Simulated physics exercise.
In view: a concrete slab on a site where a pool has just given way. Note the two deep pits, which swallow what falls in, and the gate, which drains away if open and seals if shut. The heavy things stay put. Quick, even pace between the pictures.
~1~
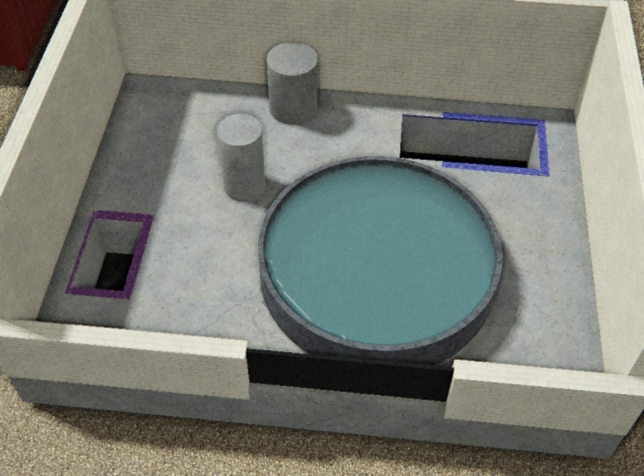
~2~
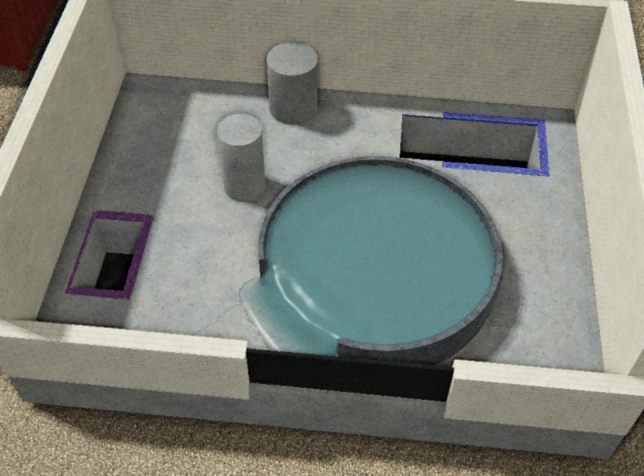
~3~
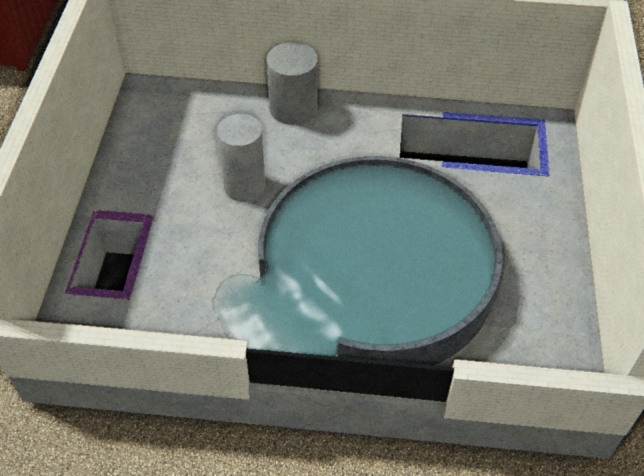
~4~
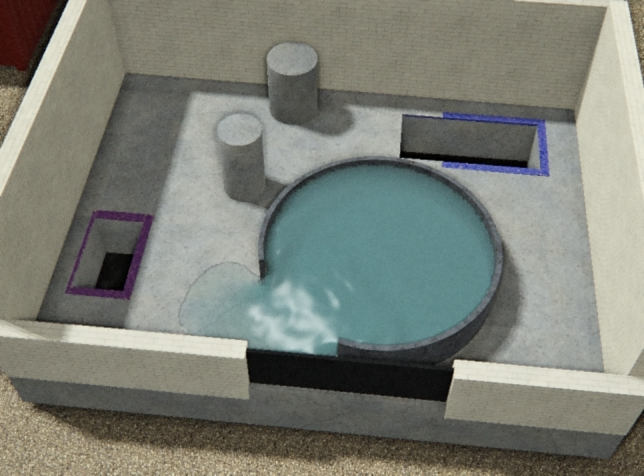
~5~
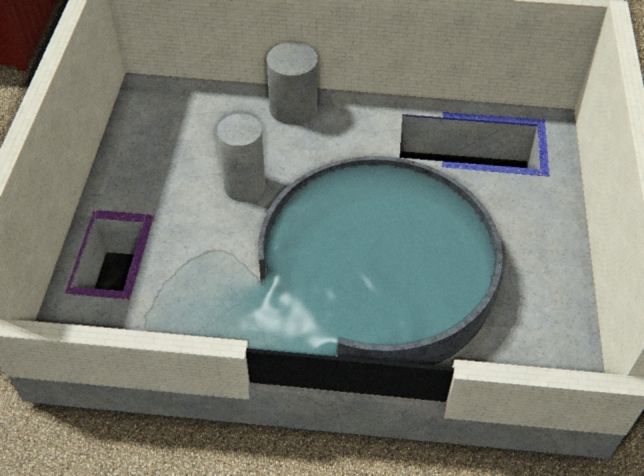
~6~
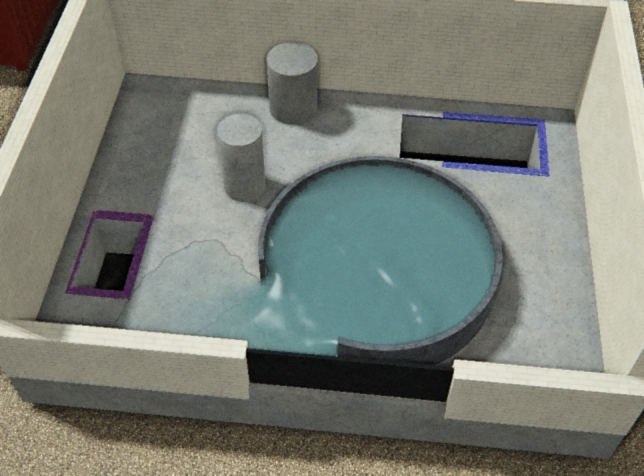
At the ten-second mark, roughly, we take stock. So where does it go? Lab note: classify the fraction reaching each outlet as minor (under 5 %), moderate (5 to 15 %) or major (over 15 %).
Fractions by outlet: Gate minor; purple pit major; blue pit minor.
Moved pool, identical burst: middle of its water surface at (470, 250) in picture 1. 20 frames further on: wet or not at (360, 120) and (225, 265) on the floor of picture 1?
So, first one left untouched, second one soaked.
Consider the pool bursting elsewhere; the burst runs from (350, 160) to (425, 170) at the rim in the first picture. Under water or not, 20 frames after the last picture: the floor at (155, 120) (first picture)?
Check at the given point: Inundated.
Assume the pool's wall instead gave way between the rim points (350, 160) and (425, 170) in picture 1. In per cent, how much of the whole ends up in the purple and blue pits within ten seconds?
Shares: Purple at 2 percent, blue at 50 percent.
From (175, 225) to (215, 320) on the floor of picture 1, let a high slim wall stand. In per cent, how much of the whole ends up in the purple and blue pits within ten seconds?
The purple pit gets 30 per cent and the blue pit gets 6 per cent.
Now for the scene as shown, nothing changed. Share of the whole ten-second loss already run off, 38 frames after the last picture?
Something close to 65 percent by that point.
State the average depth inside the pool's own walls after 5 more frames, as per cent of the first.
Near 80 in a hundred.
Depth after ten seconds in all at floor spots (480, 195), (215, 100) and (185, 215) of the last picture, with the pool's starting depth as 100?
First spot 2 %, second 6 %, third 2 %.
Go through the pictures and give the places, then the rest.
The round pool at (380, 248) is whole and still, in the first frame.
Water pours out at (289, 325) and has run to (256, 283), in the second frame.
Water pours out at (289, 326) and has run to (228, 288), in the third frame.
Water pours out at (289, 327) and has run to (207, 278), in the fourth frame.
Water pours out at (289, 327) and has run to (153, 328), in the fifth frame.
Water pours out at (289, 326) and has run to a hidden place, in the sixth frame.
A moment on, water covers 20 % of the floor; the gate 0 %, the purple pit 0 %, the blue pit 0 %.
Next, water covers 30 % of the floor; the gate 0 %, the purple pit 4 %, the blue pit 0 %.
Then, water covers 40 % of the floor; the gate 0 %, the purple pit 16 %, the blue pit 0 %.
Later, water covers 60 % of the floor; the gate 0 %, the purple pit 34 %, the blue pit 0 %.
In the end, water covers 75 % of the floor; the gate 0 %, the purple pit 49 %, the blue pit 1 %.
